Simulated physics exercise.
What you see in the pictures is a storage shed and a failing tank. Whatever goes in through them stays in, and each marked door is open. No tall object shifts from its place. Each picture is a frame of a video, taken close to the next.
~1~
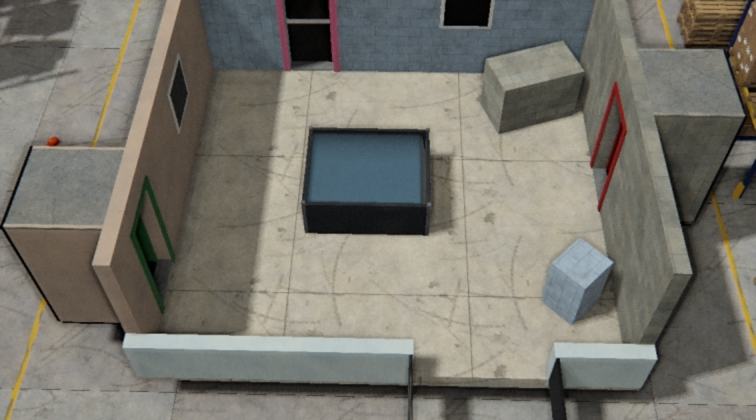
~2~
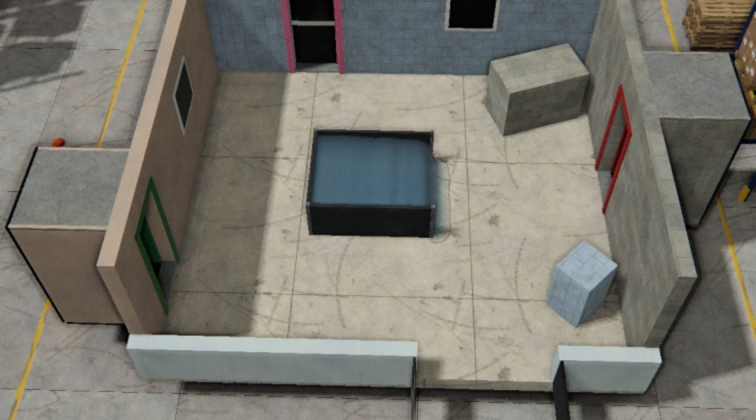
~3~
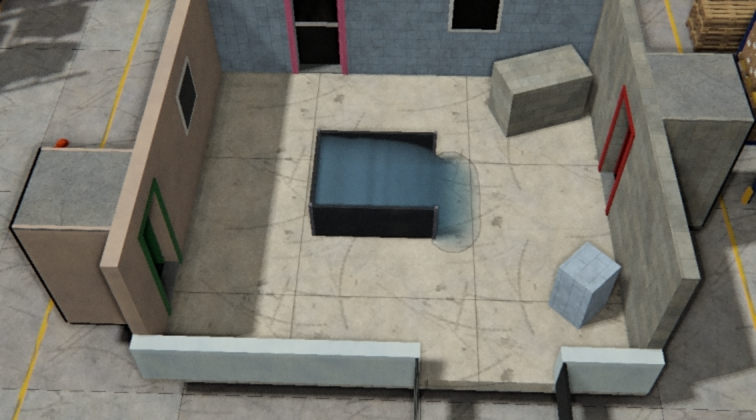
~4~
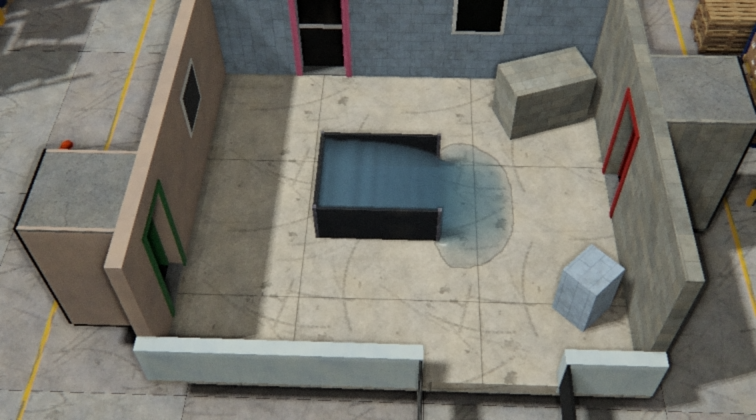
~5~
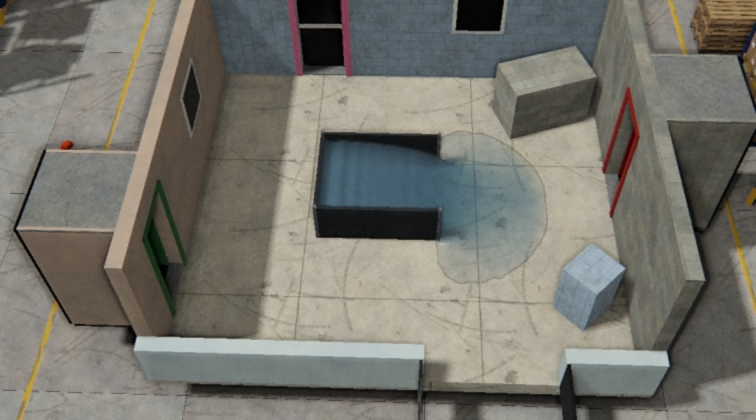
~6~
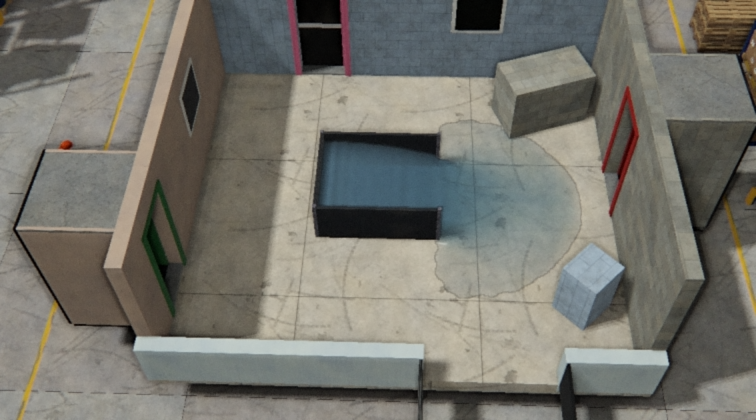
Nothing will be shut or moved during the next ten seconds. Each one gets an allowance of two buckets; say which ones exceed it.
At the end, red door: More than two buckets; pink door: Two buckets or fewer; green door: Two buckets or fewer.
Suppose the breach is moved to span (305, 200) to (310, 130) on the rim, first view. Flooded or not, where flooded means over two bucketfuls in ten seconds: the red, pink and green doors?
Red door: Beyond the mark; pink door: Beyond the mark; green door: Beyond the mark.
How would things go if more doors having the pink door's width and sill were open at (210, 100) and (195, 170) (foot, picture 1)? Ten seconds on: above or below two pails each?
First falls short, then falls short.
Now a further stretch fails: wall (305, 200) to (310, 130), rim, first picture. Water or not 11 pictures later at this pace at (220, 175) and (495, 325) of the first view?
Respectively: Drenched and parched.
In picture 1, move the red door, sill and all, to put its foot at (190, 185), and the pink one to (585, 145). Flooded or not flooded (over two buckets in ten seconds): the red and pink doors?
So the red door ends up below and the pink door ends up above.
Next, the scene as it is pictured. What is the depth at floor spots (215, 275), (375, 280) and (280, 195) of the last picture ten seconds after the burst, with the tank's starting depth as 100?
I'd say close to 4, 2 and 0 percent.
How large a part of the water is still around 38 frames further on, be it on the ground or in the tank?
Estimate: 70 per cent.
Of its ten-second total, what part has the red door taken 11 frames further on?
Share at that point: Close to 35 in a hundred.
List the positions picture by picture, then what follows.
The tank at (368, 168) is whole and still, in the first picture.
The front is at (433, 240), out from the gap at (430, 190), in the second picture.
Water pours out at (433, 192) and has run to (457, 247), in the third picture.
The front is at (490, 159), out from the gap at (436, 195), in the fourth picture.
The front is at (542, 226), out from the gap at (436, 195), in the fifth picture.
Water pours out at (436, 195) and has run to (577, 210), in the sixth picture.
A moment on, water covers 25 % of the floor; the red door over two buckets in, the pink door not reached, the green door not reached.
Next, water covers 35 % of the floor; the red door far over two buckets in, the pink door not reached, the green door not reached.
Then, water covers 35 % of the floor; the red door far over two buckets in, the pink door not reached, the green door not reached.
Later, water covers 65 % of the floor; the red door far over two buckets in, the pink door wet at the sill, nothing in, the green door not reached.
In the end, water covers 85 % of the floor; the red door far over two buckets in, the pink door wet at the sill, nothing in, the green door wet at the sill, nothing in.
